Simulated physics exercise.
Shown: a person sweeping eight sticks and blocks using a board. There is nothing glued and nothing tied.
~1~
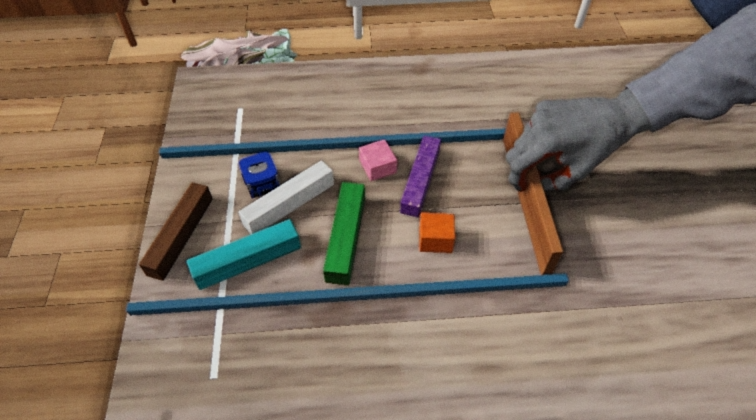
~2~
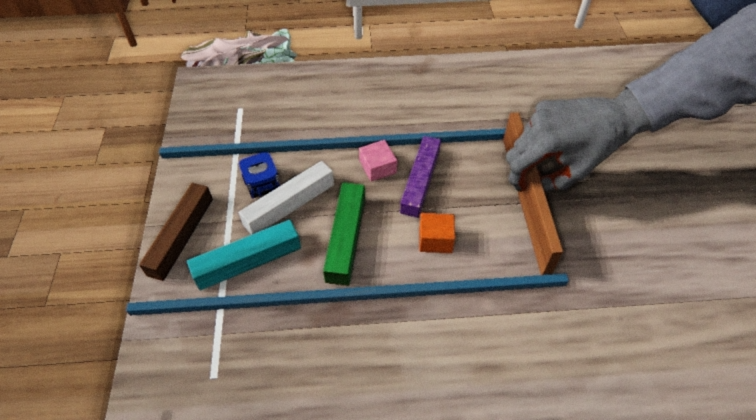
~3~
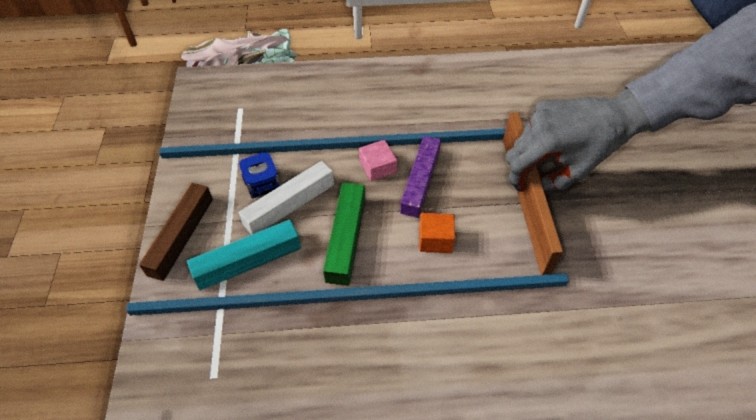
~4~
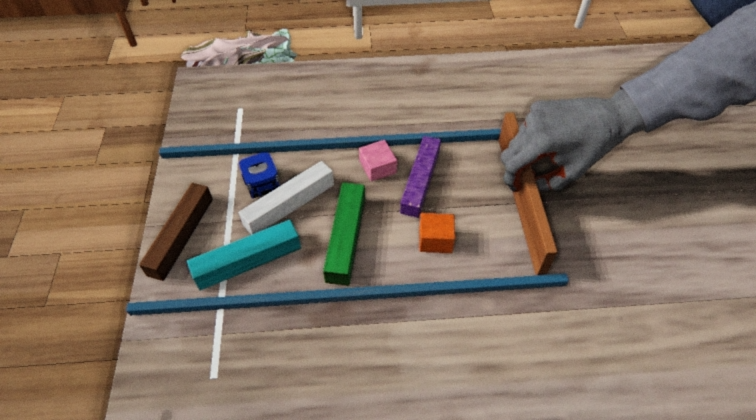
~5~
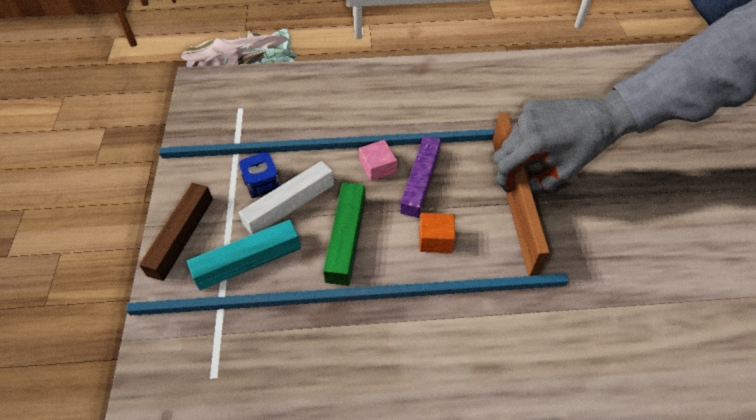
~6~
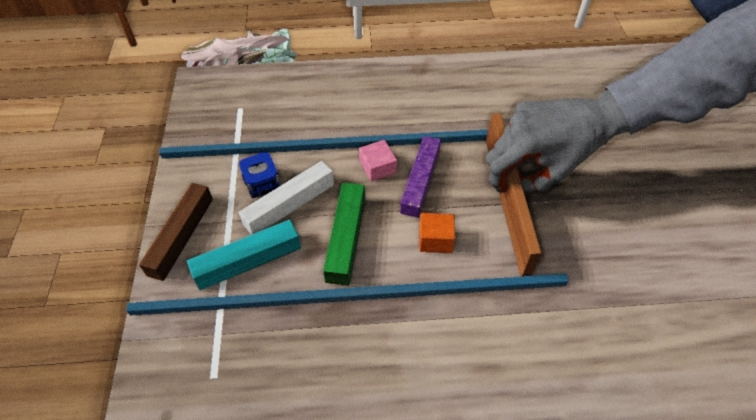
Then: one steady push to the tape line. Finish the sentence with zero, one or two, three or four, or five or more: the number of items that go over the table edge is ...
The number of items that go over the table edge is one or two.
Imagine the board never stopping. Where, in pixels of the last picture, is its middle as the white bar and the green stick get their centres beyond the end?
The middle is at (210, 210) when it's the white bar, and at (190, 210) when it's the green stick.
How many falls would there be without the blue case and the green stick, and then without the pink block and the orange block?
The counts: 0 and 1.
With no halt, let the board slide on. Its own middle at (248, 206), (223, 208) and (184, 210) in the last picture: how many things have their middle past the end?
1; 2; 5.
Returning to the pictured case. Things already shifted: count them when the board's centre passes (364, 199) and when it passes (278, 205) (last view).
Tally at point one: 5; at point two: 8.
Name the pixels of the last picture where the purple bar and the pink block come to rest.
You'll see the purple bar at (221, 188), with the pink block at (200, 162).
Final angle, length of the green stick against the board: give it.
Roughly 15 degrees.
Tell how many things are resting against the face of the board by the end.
Contact count: 2.
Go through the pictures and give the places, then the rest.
Brown stick (178, 230); turquoise stick (246, 254); blue case (260, 175); board (530, 189); tape (229, 221), in the first frame.
Turquoise stick (246, 255); white bar (288, 198), in the second frame.
Blue case (260, 175); pink block (378, 160), in the third frame.
Brown stick (178, 230); orange block (437, 233), in the fourth frame.
Turquoise stick (246, 255); green stick (346, 232), in the fifth frame.
Brown stick (178, 230); turquoise stick (246, 255); blue case (260, 175); board (510, 191); tape (229, 221), in the sixth frame.
A little later, none off yet; brown stick at rest near (178, 230); turquoise stick at rest near (246, 255); blue case at rest near (260, 175).
When it is over, the number that fall off is one or two; down, brown stick.
